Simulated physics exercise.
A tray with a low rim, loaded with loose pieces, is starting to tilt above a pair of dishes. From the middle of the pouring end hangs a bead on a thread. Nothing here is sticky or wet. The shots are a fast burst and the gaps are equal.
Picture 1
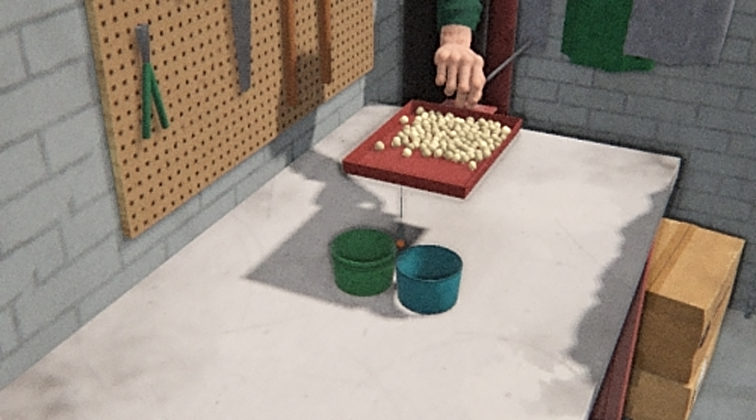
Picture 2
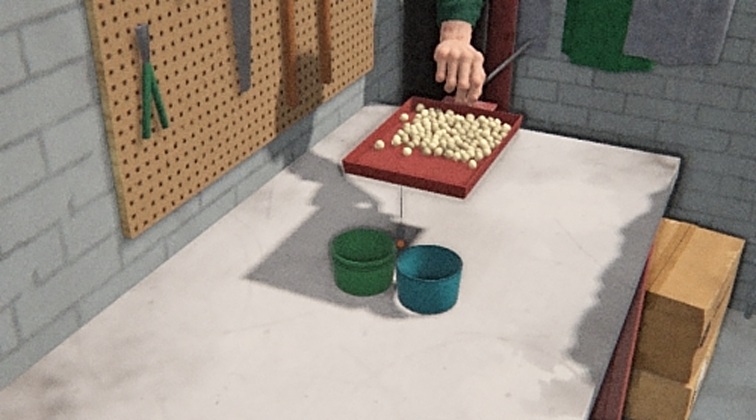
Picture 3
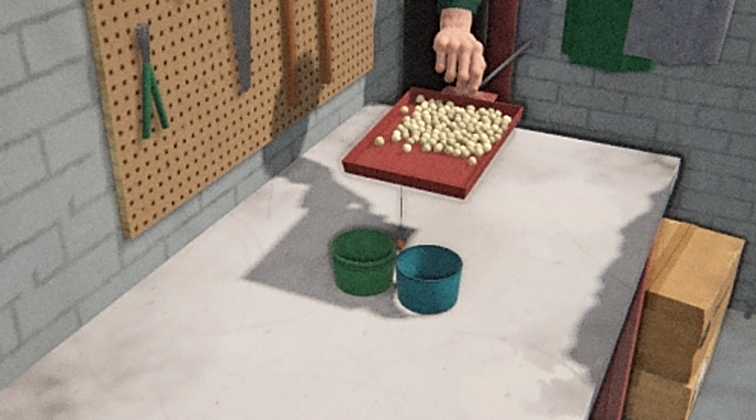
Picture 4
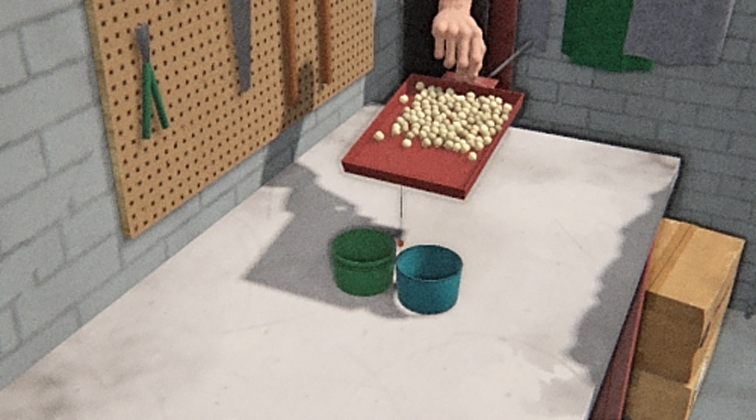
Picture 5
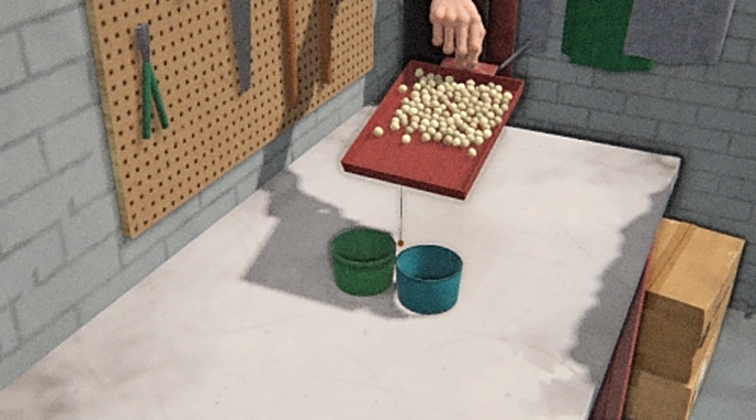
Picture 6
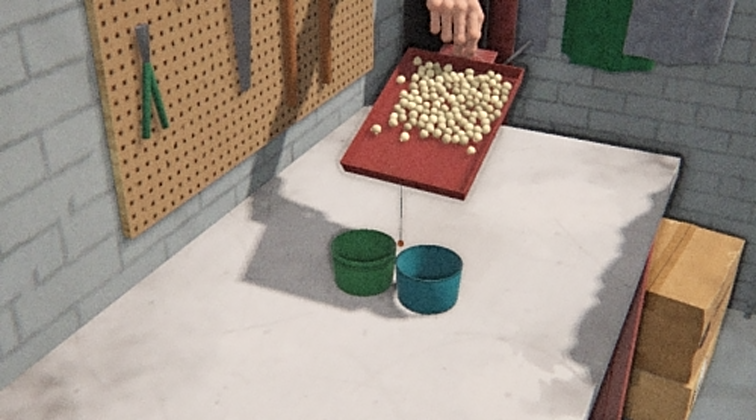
The footage shows a hand gradually raising the back of a red tray of small, round, cream-coloured pieces above a green dish and a blue one on a pale worktop, steepening its tilt while the pieces shift only slightly.
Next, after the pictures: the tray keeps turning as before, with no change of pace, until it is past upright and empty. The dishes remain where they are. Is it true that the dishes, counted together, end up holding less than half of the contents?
The dishes are left with the minor part.
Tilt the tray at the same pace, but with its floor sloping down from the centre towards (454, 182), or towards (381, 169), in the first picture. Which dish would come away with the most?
For the first slope the righthand dish, for the second the lefthand dish.
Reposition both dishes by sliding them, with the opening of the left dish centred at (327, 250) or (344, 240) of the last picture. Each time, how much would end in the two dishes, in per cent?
First try: Roughly 40 per cent; second try: Roughly 10 per cent.
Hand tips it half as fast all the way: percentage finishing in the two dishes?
I'd say 20 percent or thereabouts.
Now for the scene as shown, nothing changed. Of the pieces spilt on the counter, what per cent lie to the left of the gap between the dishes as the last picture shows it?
I make it about 70 percent or so.
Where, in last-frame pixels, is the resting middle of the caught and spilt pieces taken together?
Resting centre, last picture - approx. (380, 331).
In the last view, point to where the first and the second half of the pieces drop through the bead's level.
Roughly at (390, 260) first, and then at (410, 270).
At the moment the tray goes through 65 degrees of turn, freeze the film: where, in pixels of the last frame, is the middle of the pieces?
In the last view, the load is centred near (413, 168).
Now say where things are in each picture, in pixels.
In the first frame, corners of the pouring end near (345, 160) and (465, 185), level; middle of the load near (453, 135), macadamia nuts; left dish near (349, 276); right dish near (415, 294); bead on its thread near (401, 244).
In the second frame, corners of the pouring end near (345, 160) and (465, 186), level; middle of the load near (453, 133).
In the third frame, corners of the pouring end near (344, 160) and (464, 186), tipped barely, level across its low end; middle of the load near (453, 126).
In the fourth frame, corners of the pouring end near (344, 160) and (464, 188), tipped a little, level across its low end; middle of the load near (453, 116).
In the fifth frame, corners of the pouring end near (343, 161) and (464, 189), tipped clearly, level across its low end; middle of the load near (453, 107).
In the sixth frame, corners of the pouring end near (342, 161) and (463, 191), tipped clearly, level across its low end; middle of the load near (452, 100); left dish near (349, 276); right dish near (415, 294).
Shortly afterwards, tray tipped steeply; all but a few on the tray; only a few in the air.
Next, tray tipped past a quarter turn; near two thirds on the tray; only a few in the right dish; near a quarter outside both; only a few in the air.
Some moments later, tray tipped past a quarter turn; a little in the right dish; only a few in the left dish; the bulk outside both; only a few in the air.
In the end, tray tipped past a quarter turn; a little in the right dish; only a few in the left dish; the bulk outside both.
